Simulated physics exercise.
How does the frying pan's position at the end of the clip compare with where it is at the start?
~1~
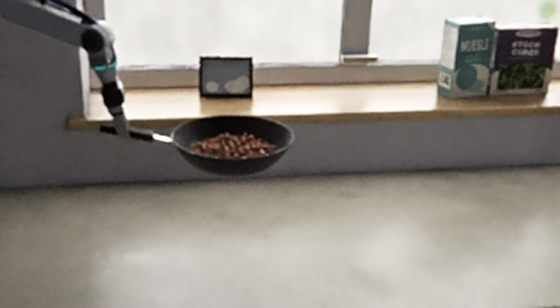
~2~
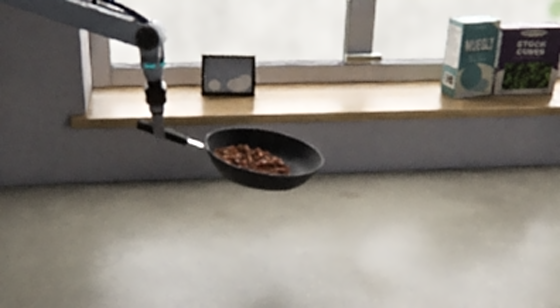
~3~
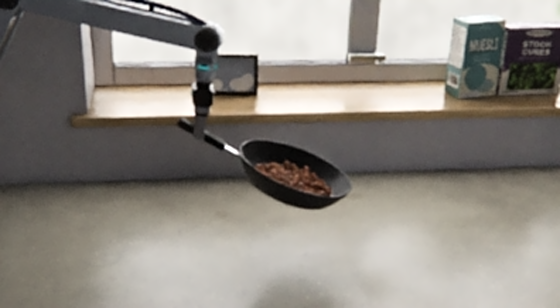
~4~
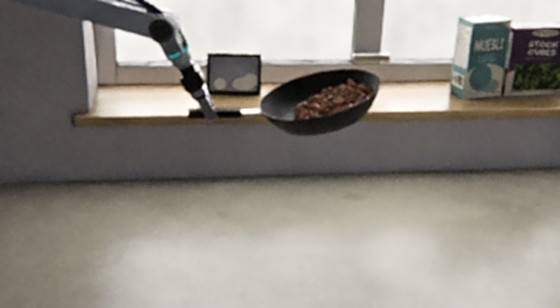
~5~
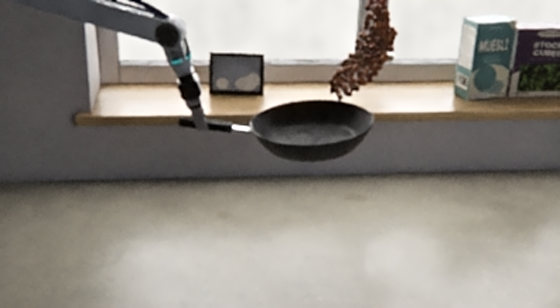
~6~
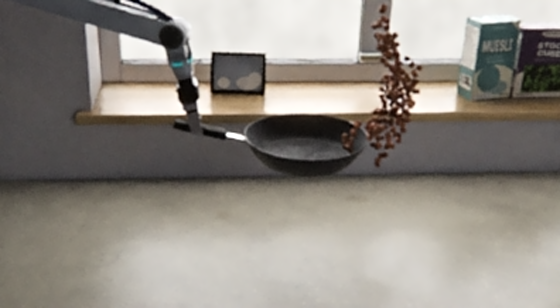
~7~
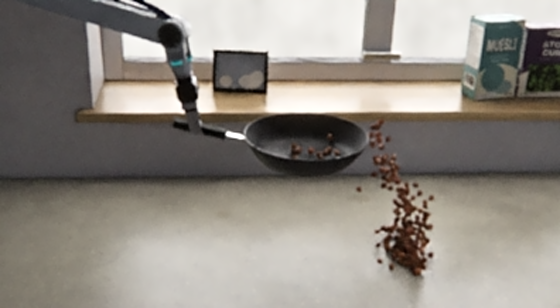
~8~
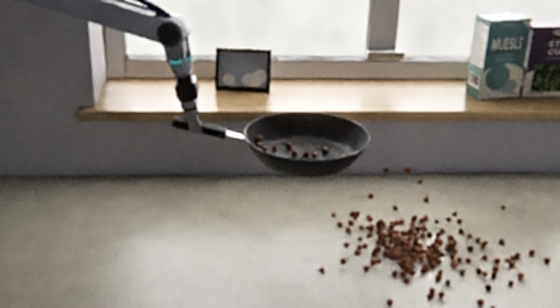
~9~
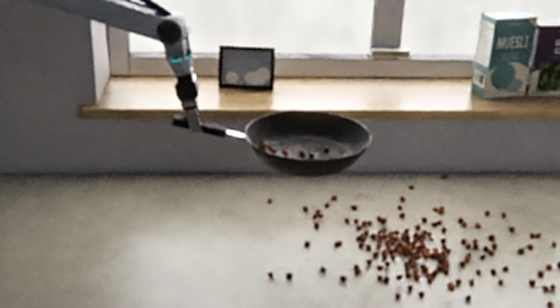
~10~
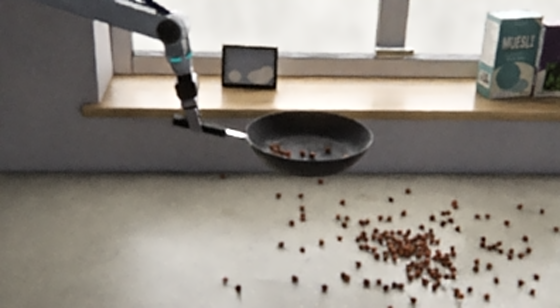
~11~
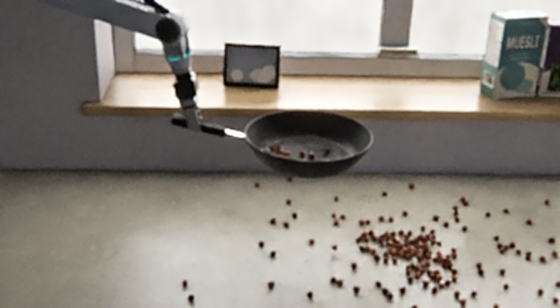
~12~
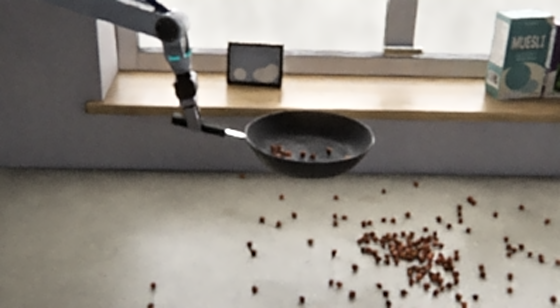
The frying pan ends up farther to the right than where it starts, at about the same height.
